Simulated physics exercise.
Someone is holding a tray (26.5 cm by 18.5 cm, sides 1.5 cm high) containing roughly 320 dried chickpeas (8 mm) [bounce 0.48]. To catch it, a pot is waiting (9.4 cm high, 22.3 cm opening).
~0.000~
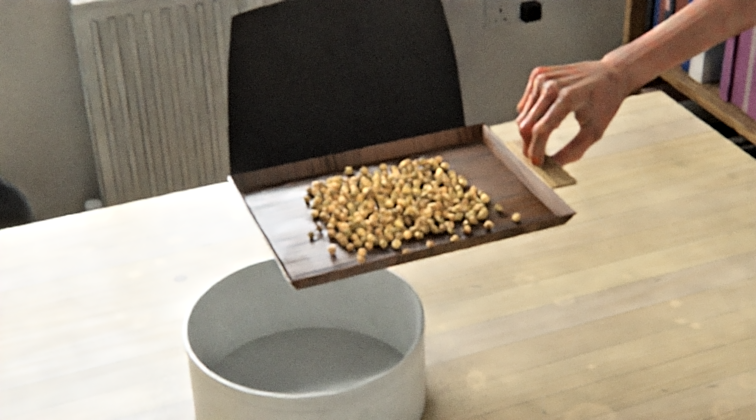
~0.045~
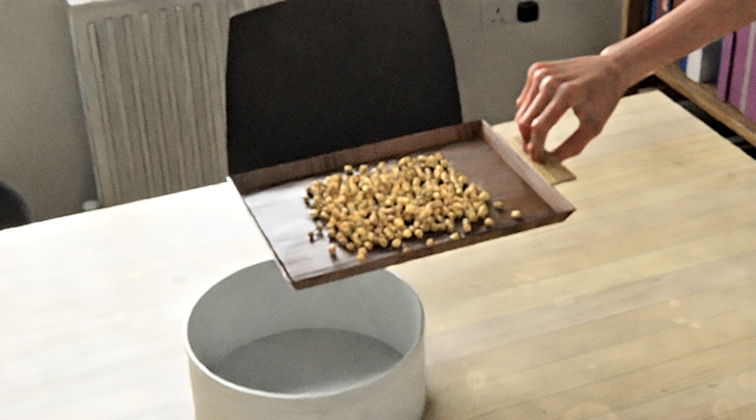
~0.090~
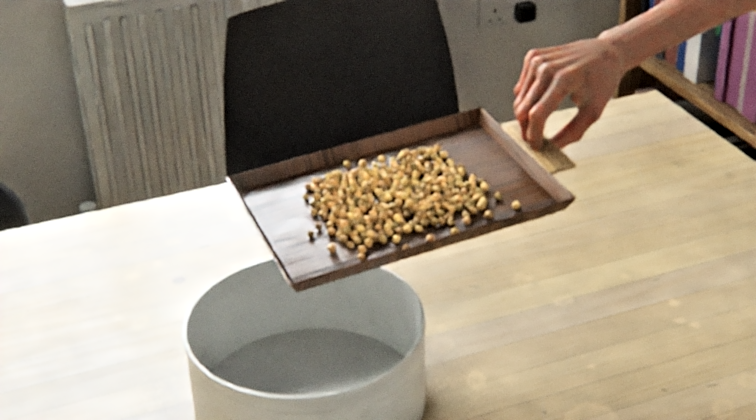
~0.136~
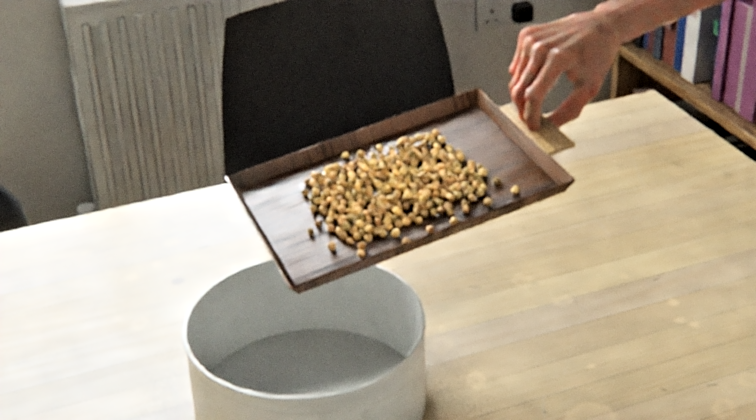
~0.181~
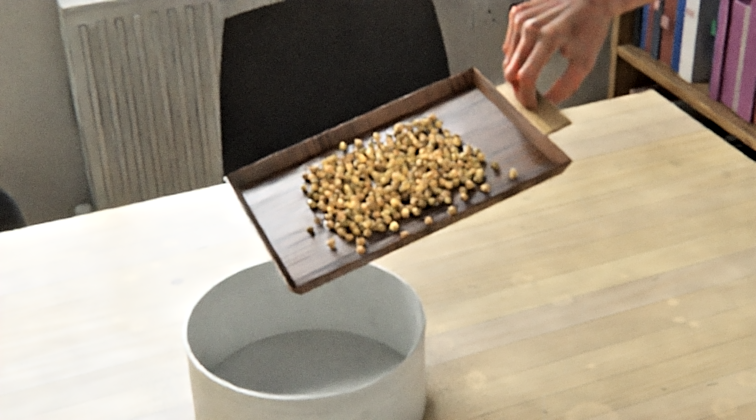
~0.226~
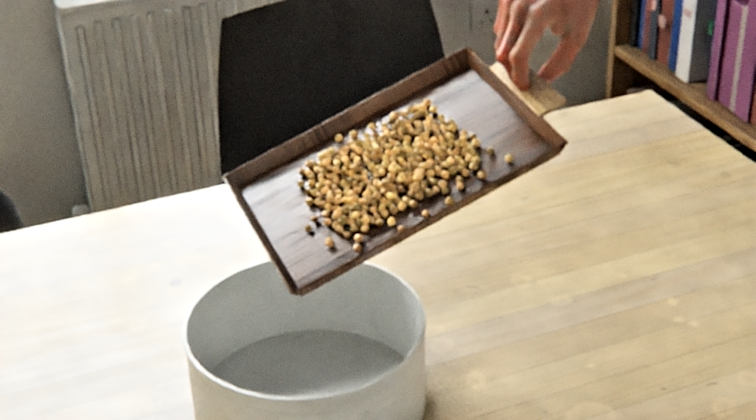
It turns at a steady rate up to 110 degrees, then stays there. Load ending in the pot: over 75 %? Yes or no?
Yes.
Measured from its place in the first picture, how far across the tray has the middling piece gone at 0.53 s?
10 cm.
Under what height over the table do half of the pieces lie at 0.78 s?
About 2 centimetres.
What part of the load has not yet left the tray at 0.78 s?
My estimate would be around 10 in a hundred.
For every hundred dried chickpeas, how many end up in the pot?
About 90 percent.
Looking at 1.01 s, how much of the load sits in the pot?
It's around 90 per cent.
Then, at 0.53 s, tilt 54 degrees; tray 95 %, in the air 5 %; middle of all pieces on or above the table near (296, 218).
Then, at 0.78 s, tilt 82 degrees; pot 80 %, outside 5 %, tray 10 %, in the air 10 %; middle of all pieces on or above the table near (239, 379).
After 1.01 s, tilt 108 degrees; pot 90 %, outside 10 %; middle of all pieces on or above the table near (245, 416).
After 1.23 s, tilt 110 degrees; pot 90 %, outside 10 %; middle of all pieces on or above the table near (246, 417).
At rest (1.6 s), pot 90 %, outside 10 %.
